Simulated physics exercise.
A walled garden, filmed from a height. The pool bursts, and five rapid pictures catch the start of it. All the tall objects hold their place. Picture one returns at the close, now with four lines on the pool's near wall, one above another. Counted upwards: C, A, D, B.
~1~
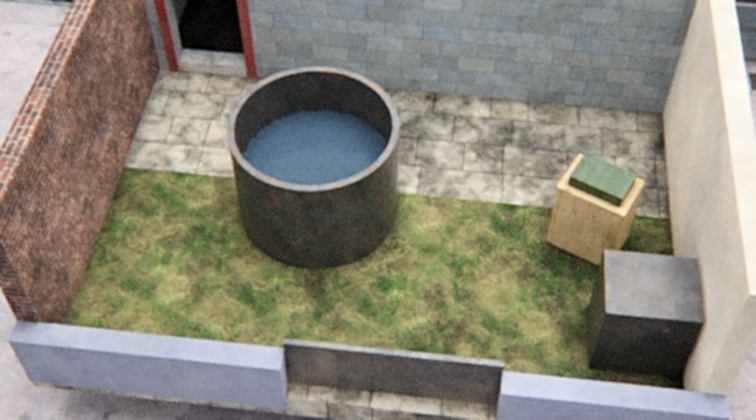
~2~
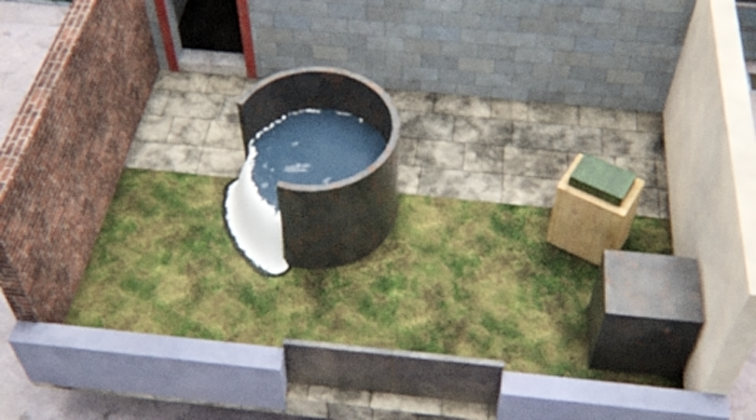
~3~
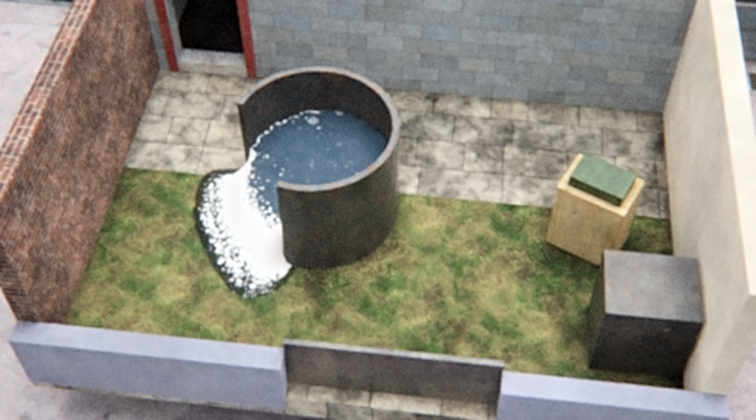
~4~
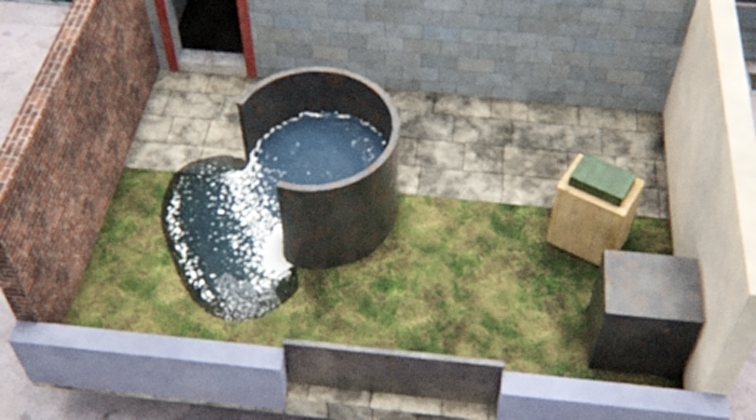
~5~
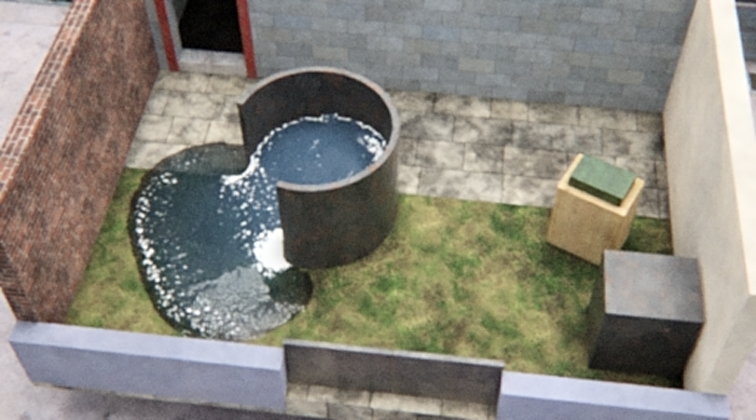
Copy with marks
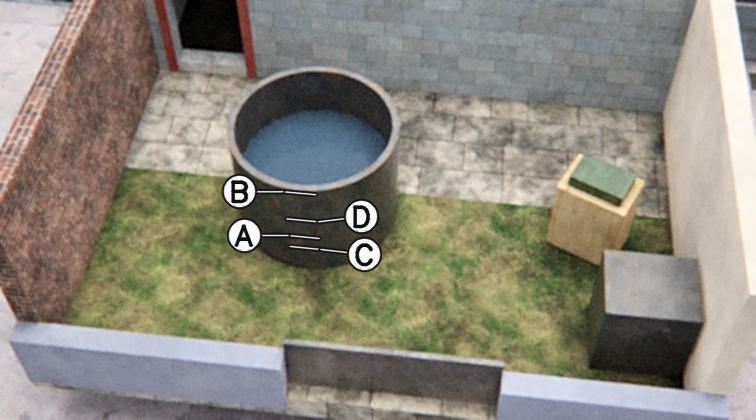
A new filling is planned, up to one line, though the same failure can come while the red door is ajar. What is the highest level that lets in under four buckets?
The limit is D.
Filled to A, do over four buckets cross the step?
No, that is safe.
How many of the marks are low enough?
Three of them.
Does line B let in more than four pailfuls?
Yes, it does.
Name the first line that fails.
It is B.
In white, A at (303, 236); B at (299, 193); C at (305, 247); D at (302, 220); from the bottom up C, A, D, B.
Choosing A, nothing gets over.
Choosing B, about 12 bucketfuls get in.
Choosing C, nothing gets over.
Choosing D, a bucket or two gets in.
